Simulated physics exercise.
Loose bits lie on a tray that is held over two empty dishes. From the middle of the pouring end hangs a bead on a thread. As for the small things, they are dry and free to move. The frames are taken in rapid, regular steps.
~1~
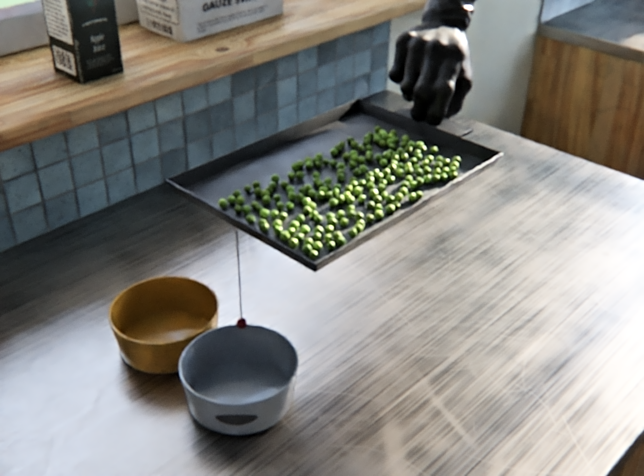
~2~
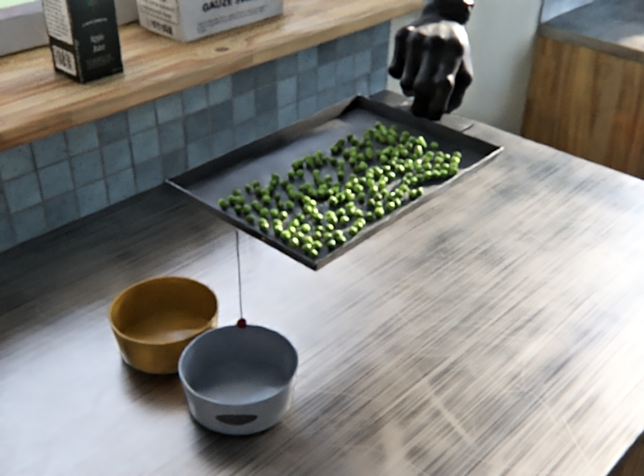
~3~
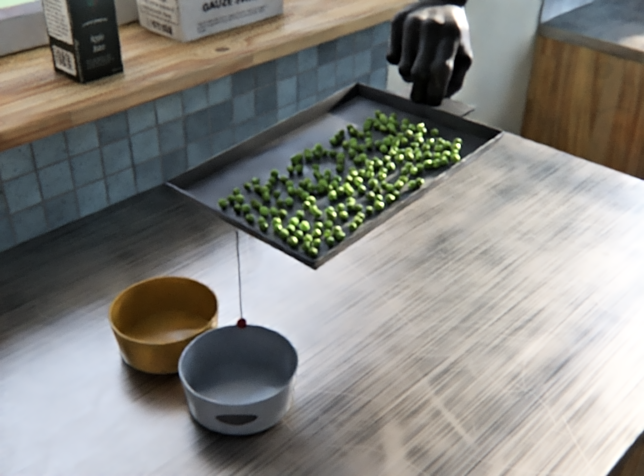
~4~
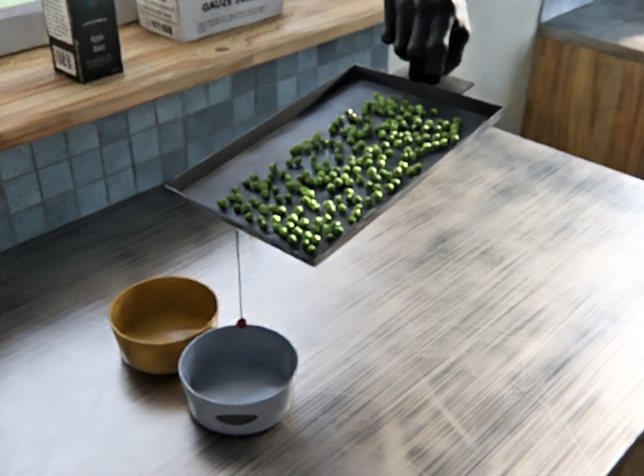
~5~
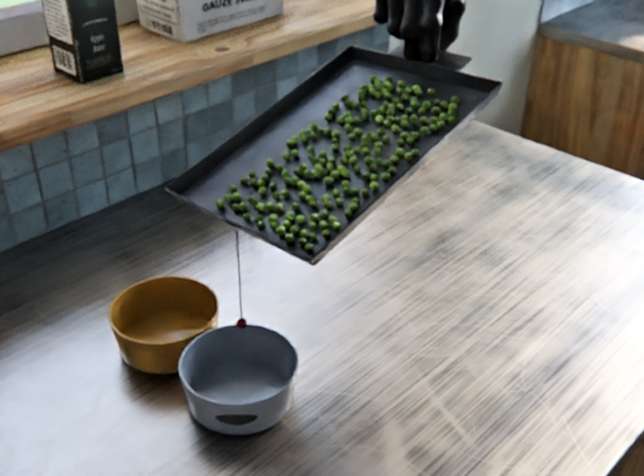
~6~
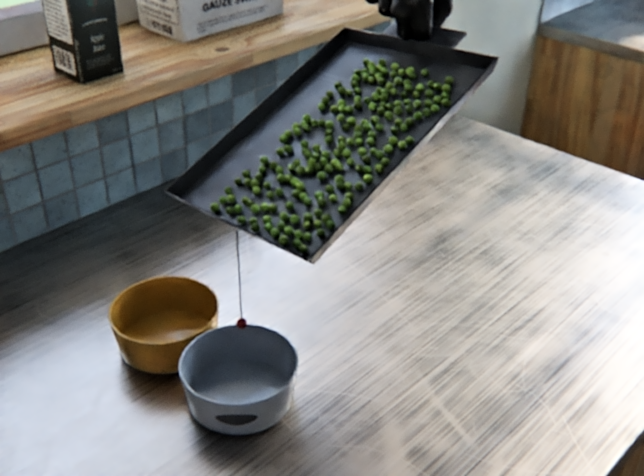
At first, a black hand holds a dark tray of green peas nearly level above a mustard bowl and a grey bowl, with a red bead hanging on a thread. The hand then raises the far end steadily, steepening the tray's slant while the peas stay spread across it and the bowls remain still.
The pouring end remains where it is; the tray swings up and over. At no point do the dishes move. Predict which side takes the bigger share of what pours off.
I'd say most of it lands in the left one, honestly.
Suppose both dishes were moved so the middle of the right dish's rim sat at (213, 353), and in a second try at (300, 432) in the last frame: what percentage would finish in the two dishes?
You'd see around 80 per cent and then around 30 per cent.
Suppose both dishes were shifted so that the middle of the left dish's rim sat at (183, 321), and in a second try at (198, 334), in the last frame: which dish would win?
With the dishes at the first place it's the left-side dish, and at the second it's the left-side dish.
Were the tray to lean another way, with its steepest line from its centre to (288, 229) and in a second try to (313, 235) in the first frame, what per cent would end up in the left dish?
0 % and 0 %, roughly.
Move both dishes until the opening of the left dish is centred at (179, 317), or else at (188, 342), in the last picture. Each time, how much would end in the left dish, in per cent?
First some 70, then 60 per cent.
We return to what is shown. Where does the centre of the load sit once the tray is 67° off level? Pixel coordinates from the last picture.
Somewhere about (199, 221).
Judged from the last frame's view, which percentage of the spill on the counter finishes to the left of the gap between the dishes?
Estimate: Roughly 100 %.
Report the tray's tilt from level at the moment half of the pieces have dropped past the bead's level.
About 85°.
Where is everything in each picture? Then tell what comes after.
The first picture shows corners of the pouring end at (174, 179) and (315, 258), level; middle of the load at (353, 181), dried peas; left dish at (121, 347); right dish at (194, 406); bead on its thread at (242, 323).
The second picture shows corners of the pouring end at (174, 180) and (315, 258), level; middle of the load at (353, 178).
The third picture shows corners of the pouring end at (173, 182) and (314, 257), tipped barely, lowest at the left corner; middle of the load at (353, 171).
The fourth picture shows corners of the pouring end at (172, 184) and (312, 255), tipped a little, lowest at the left corner; middle of the load at (351, 160).
The fifth picture shows corners of the pouring end at (172, 187) and (310, 254), tipped clearly, lowest at the left corner; middle of the load at (348, 149).
The sixth picture shows corners of the pouring end at (172, 189) and (308, 253), tipped clearly, lowest at the left corner; middle of the load at (341, 140), about a quarter on the move; left dish at (121, 347); right dish at (194, 406).
Soon after the last picture, tray tipped steeply; about two thirds on the tray; a stray few in the right dish; a small part in the left dish; about a third in the air.
A little later, tray tipped past a quarter turn; about a quarter in the right dish; about half in the left dish; about a quarter outside both; a small part in the air.
Later still, tray tipped past a quarter turn; about a quarter in the right dish; about two thirds in the left dish; about a quarter outside both.
At rest, tray tipped past a quarter turn; about a quarter in the right dish; about two thirds in the left dish; about a quarter outside both.
